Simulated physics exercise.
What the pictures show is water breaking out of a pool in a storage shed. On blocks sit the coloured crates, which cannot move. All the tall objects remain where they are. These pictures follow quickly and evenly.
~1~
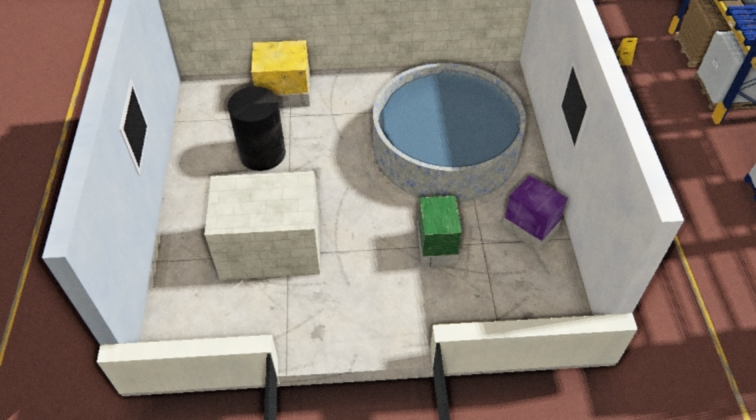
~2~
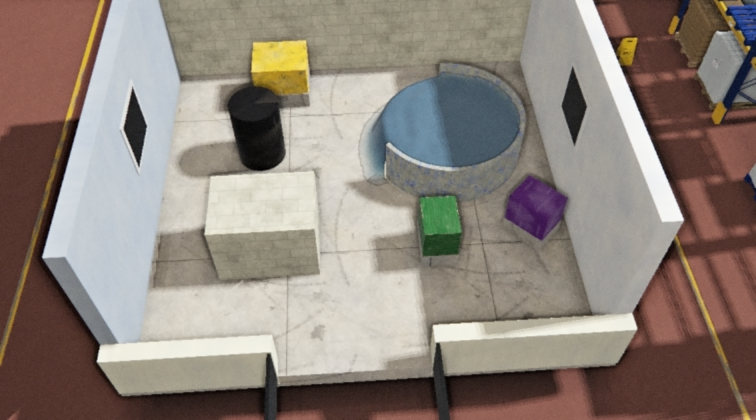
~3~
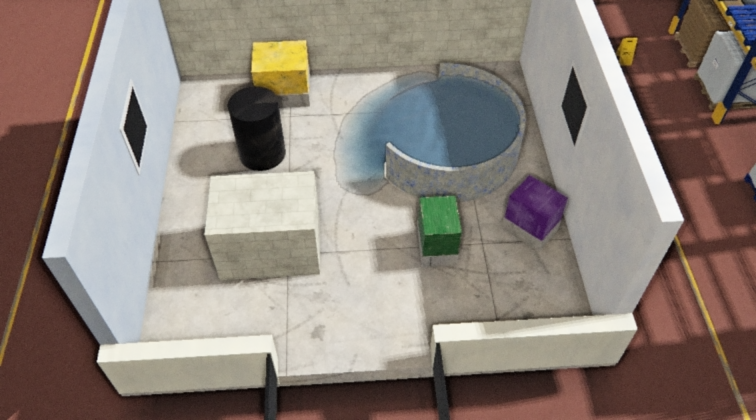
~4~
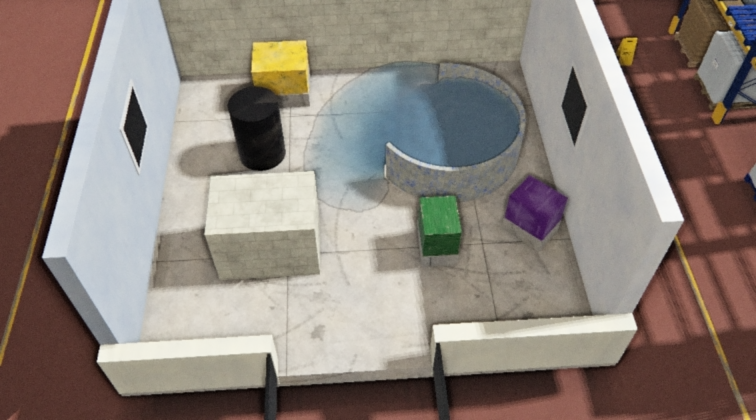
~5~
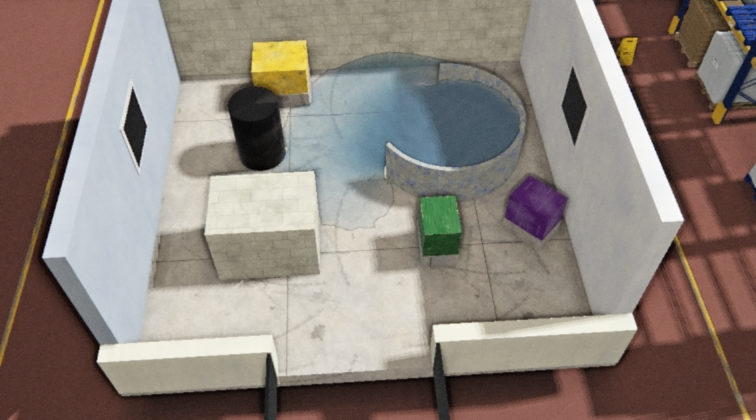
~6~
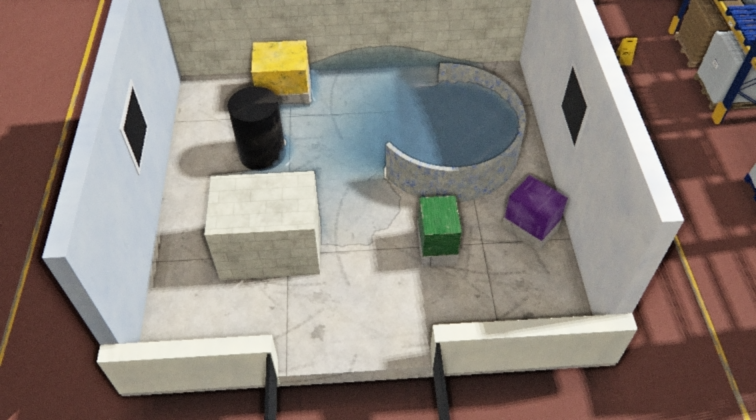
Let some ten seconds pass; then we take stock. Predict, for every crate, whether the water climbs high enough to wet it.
The green crate will avoid the water. The purple crate will avoid the water. The yellow crate will meet the water.
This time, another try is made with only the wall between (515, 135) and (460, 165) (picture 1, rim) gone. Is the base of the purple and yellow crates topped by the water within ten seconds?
Note: Purple one is overtopped; yellow one is left dry.
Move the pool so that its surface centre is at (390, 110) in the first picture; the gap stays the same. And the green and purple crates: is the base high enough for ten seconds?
Green crate: Untouched; purple crate: Untouched.
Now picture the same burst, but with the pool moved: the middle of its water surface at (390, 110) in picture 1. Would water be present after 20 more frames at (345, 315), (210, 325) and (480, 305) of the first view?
The first spot is not reached, the second inundated, and the third not reached.
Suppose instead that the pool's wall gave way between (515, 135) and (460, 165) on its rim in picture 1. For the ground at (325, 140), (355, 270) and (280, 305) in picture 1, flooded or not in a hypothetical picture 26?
Unwetted / soaked / soaked.
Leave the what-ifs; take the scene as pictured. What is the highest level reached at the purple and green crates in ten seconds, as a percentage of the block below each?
Roughly 60 per cent for the first, 60 per cent for the second.
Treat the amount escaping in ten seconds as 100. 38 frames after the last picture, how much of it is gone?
That comes to 25 per cent, as I work it out.
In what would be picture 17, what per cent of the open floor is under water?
Around 50 percent, give or take.
A moment on, water covers 40 % of the floor; the green crate not reached, the purple crate not reached, the yellow crate water round its plinth.
Next, water covers 50 % of the floor; the green crate not reached, the purple crate not reached, the yellow crate water round its plinth.
Then, water covers 65 % of the floor; the green crate not reached, the purple crate not reached, the yellow crate water round its plinth.
Later, water covers 95 % of the floor; the green crate water round its plinth, the purple crate water round its plinth, the yellow crate water round its plinth.
In the end, water covers 100 % of the floor; the green crate stayed above the water, the purple crate stayed above the water, the yellow crate was topped.
